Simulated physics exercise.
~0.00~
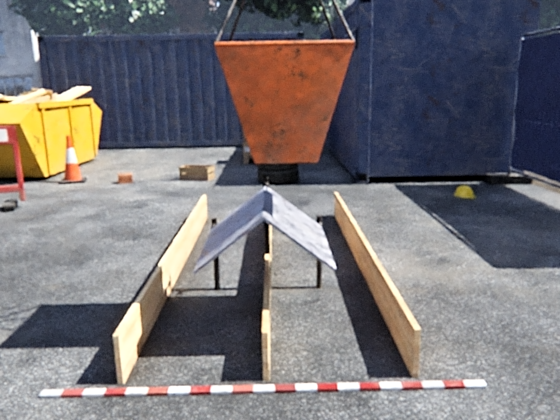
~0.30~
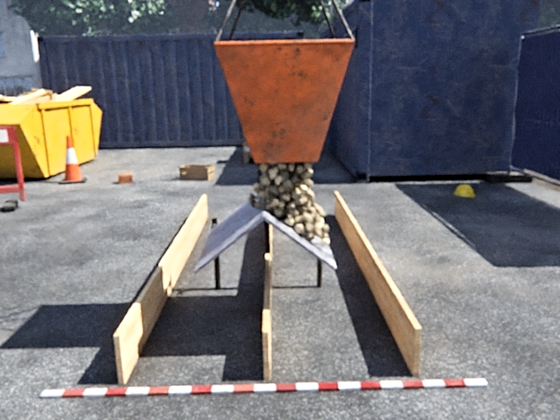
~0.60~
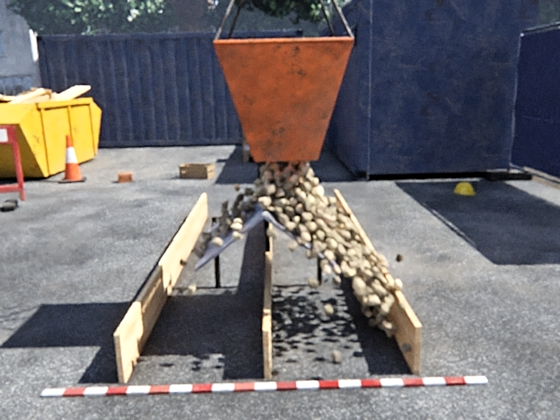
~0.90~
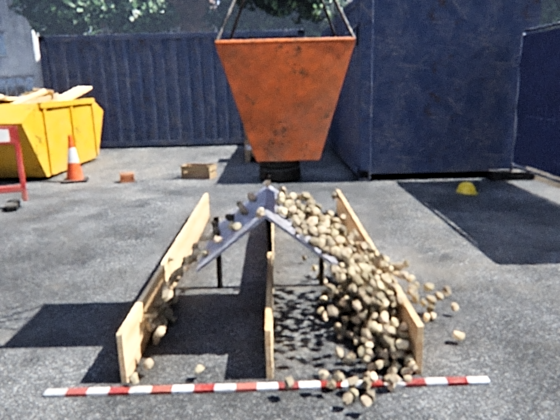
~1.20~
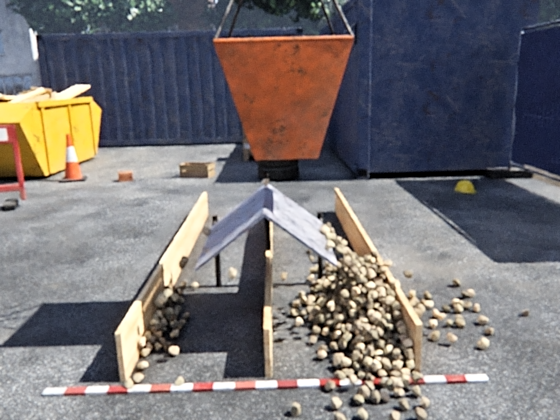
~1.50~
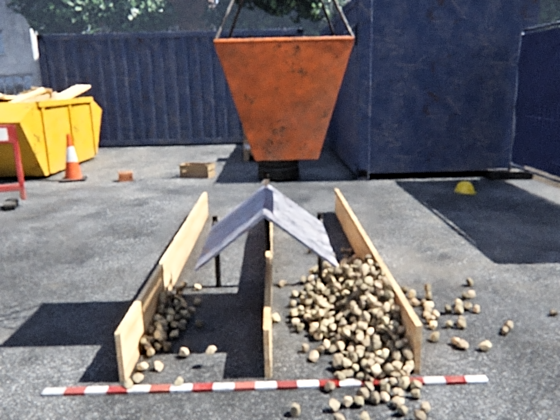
Rounded brown stones poured from the bottom of a hanging orange skip onto a peaked metal sheet, slid mostly down its right slope, and settled largely in the right bay, with a few in the left and some scattered beyond the right plank.
